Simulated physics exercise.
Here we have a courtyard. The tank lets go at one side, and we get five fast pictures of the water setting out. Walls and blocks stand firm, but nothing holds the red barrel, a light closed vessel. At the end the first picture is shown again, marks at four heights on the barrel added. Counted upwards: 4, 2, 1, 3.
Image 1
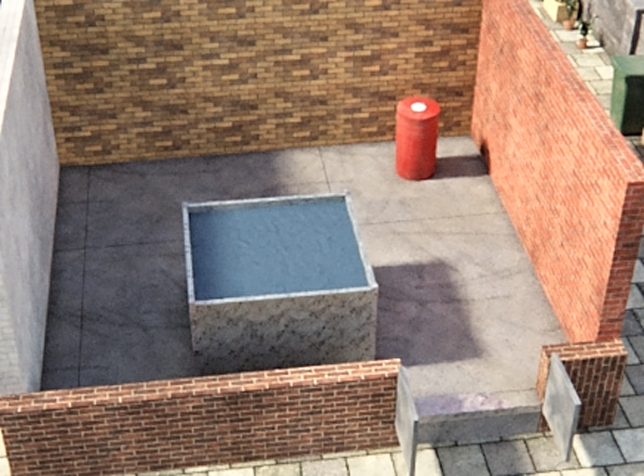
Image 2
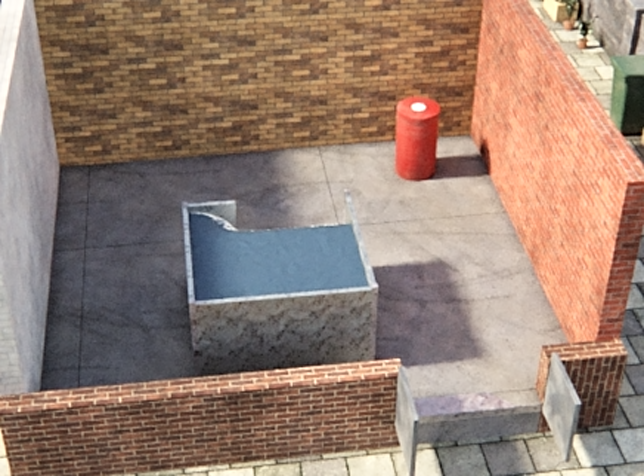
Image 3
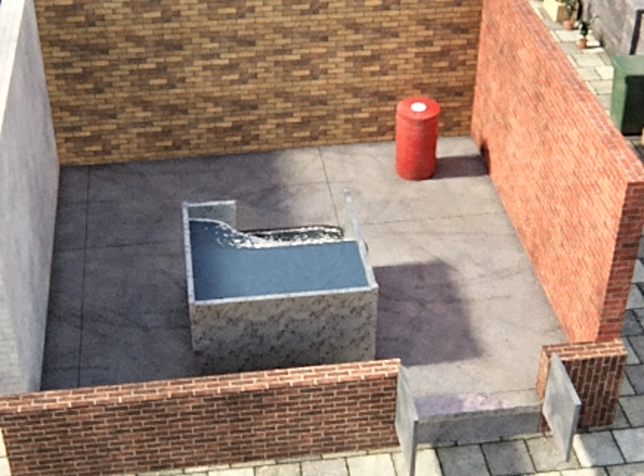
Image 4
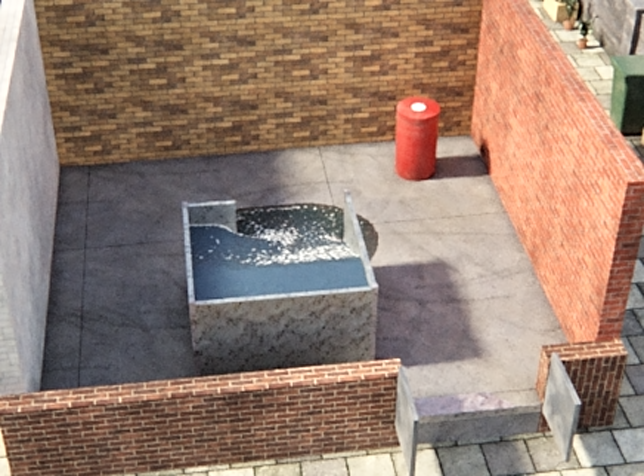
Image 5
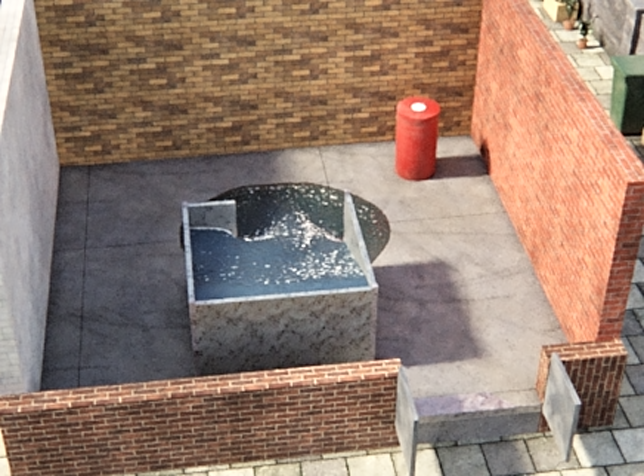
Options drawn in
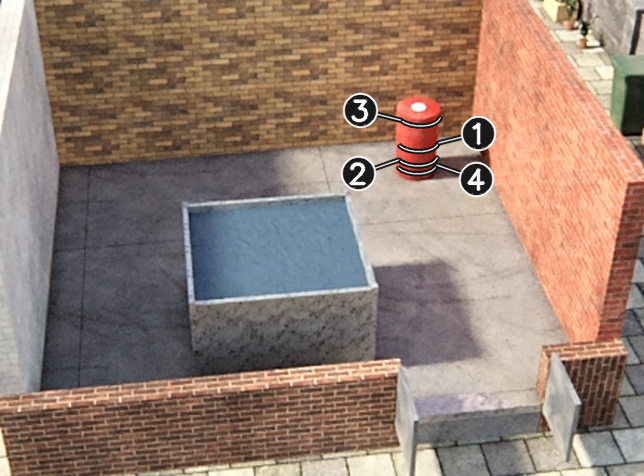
Water pours from the tank's broken back wall and spreads across the courtyard ground.
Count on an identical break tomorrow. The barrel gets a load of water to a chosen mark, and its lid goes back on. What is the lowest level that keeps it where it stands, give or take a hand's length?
1 will do.
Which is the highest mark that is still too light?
Mark 2.
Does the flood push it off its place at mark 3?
No.
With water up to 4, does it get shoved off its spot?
Yes, it does.
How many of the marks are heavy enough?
Two of the four.
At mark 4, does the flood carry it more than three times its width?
Yes.
On the marked copy, 1 at (421, 151); 2 at (420, 165); 3 at (423, 126); 4 at (420, 173); from the bottom up 4, 2, 1, 3.
For mark 1, it does not move.
For mark 2, it is pushed about 3 times its own width away.
For mark 3, it does not move.
For mark 4, it is pushed about 7 times its own width away.
